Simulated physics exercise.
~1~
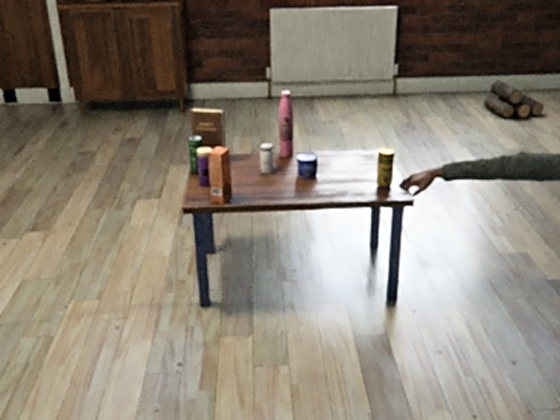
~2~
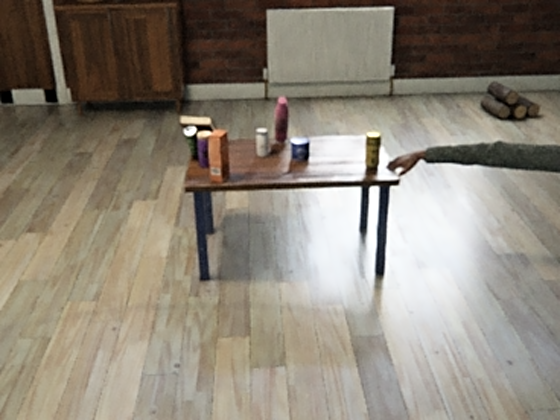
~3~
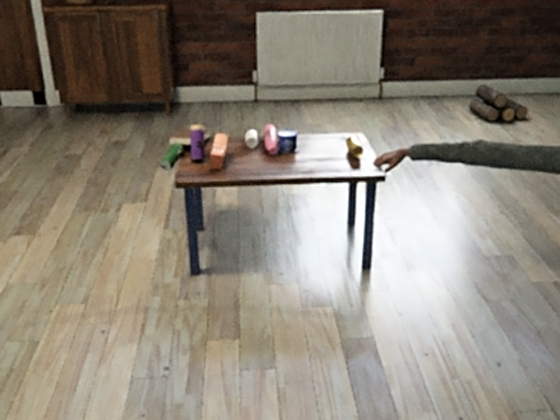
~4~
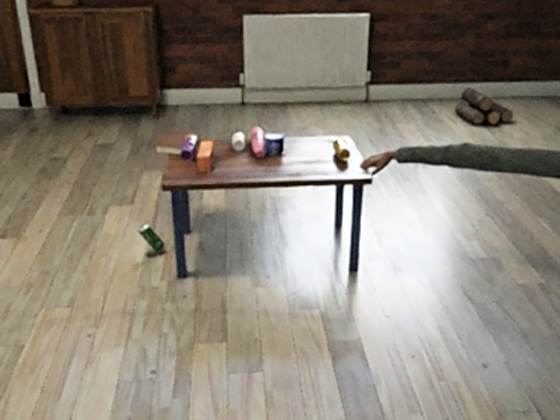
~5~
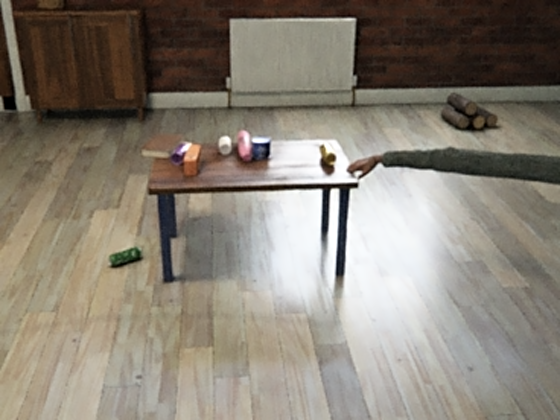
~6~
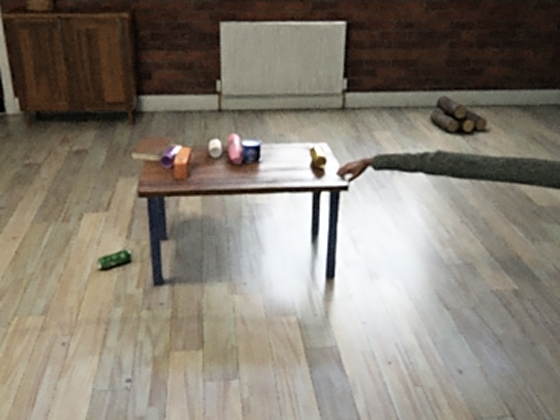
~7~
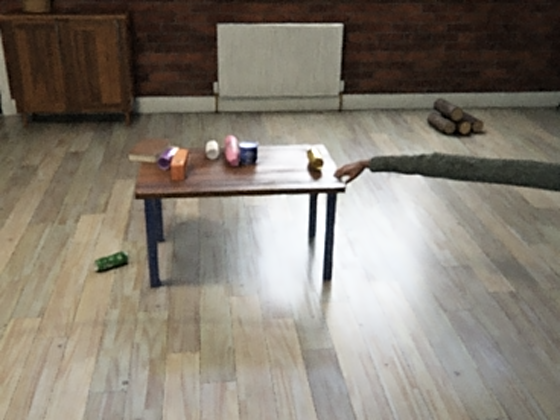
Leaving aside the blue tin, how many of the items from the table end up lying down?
Seven of them end up lying down. The green can is on the floor, and the brown book, purple jar, orange carton, white shaker, pink bottle and yellow can are toppled on the table.
